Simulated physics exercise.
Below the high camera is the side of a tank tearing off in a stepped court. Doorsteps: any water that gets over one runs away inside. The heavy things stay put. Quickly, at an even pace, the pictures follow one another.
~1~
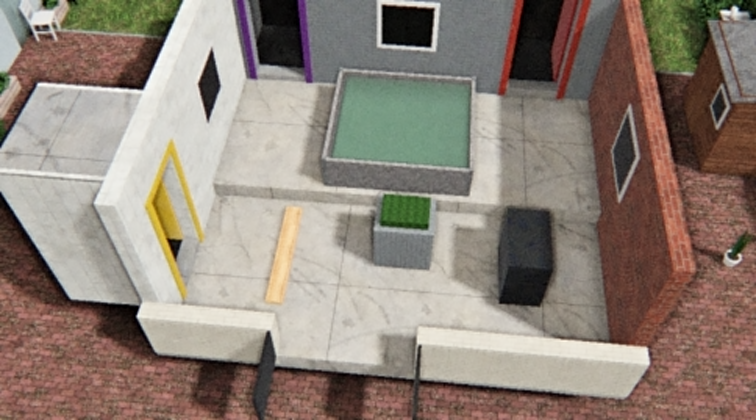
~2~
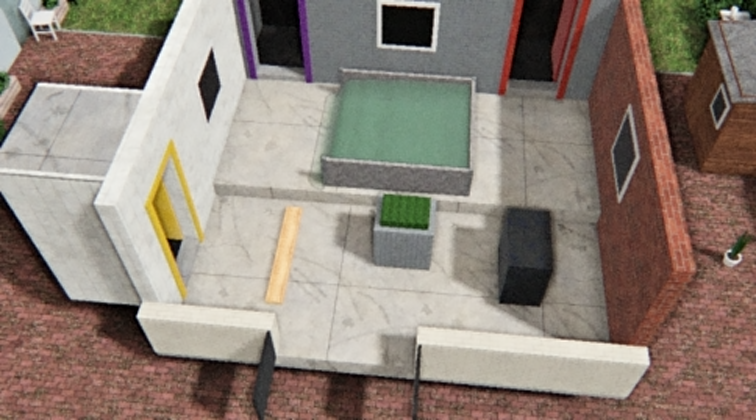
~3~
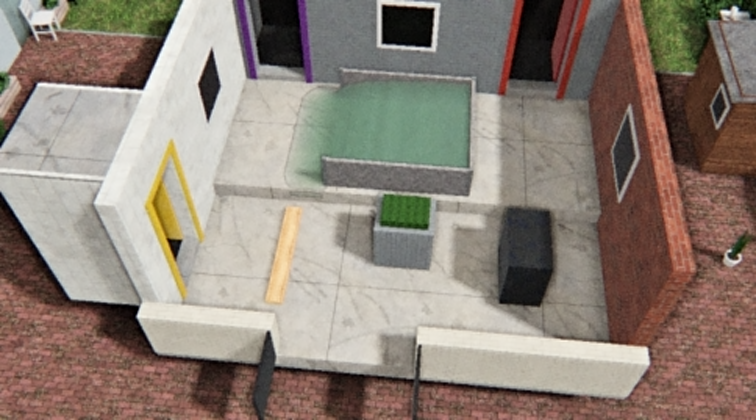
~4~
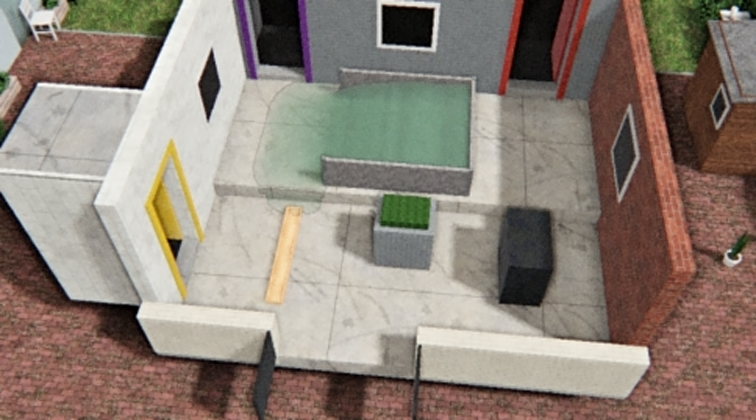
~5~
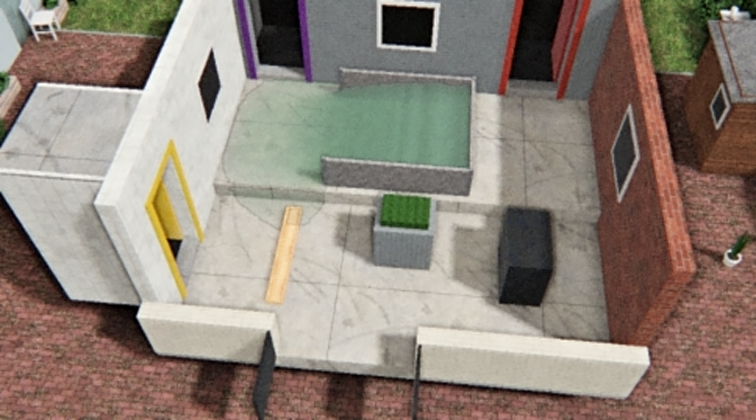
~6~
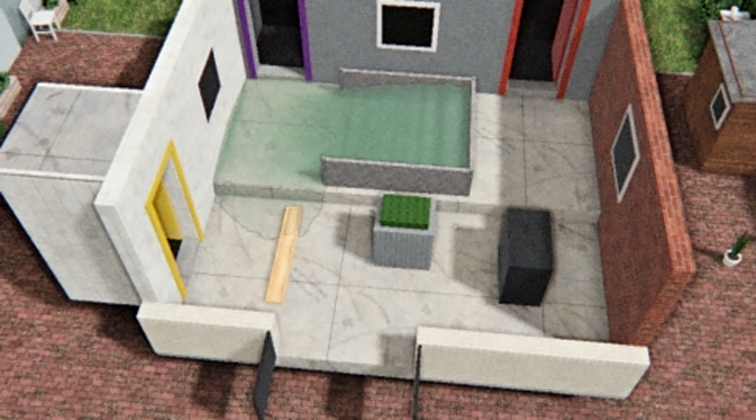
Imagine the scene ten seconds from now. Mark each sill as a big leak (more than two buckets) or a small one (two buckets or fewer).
Yellow door: Big; purple door: Big; red door: Small.
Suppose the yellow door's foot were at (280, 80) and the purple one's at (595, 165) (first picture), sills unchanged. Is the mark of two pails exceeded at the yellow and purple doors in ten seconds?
One by one: Yellow door floods; purple door lets less in.
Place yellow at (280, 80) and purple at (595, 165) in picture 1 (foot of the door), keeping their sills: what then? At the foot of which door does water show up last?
It is the door marked purple.
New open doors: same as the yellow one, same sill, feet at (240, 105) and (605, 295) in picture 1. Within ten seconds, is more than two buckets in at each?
Well, one comes out higher, the other comes out lower.
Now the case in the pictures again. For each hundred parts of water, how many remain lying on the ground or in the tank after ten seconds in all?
Near 76 in a hundred.
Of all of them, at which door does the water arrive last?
Door: The door marked red.
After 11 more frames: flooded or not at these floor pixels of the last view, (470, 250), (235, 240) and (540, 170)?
Point by point: Not yet wet, inundated, not yet wet.
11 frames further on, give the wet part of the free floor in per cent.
That works out at 30 %.
A moment on, water covers 20 % of the floor; the yellow door wet at the sill, nothing in, the purple door under two buckets in, the red door not reached.
Next, water covers 30 % of the floor; the yellow door wet at the sill, nothing in, the purple door over two buckets in, the red door not reached.
Then, water covers 45 % of the floor; the yellow door under two buckets in, the purple door far over two buckets in, the red door not reached.
Later, water covers 75 % of the floor; the yellow door over two buckets in, the purple door far over two buckets in, the red door wet at the sill, nothing in.
In the end, water covers 85 % of the floor; the yellow door over two buckets in, the purple door far over two buckets in, the red door wet at the sill, nothing in.
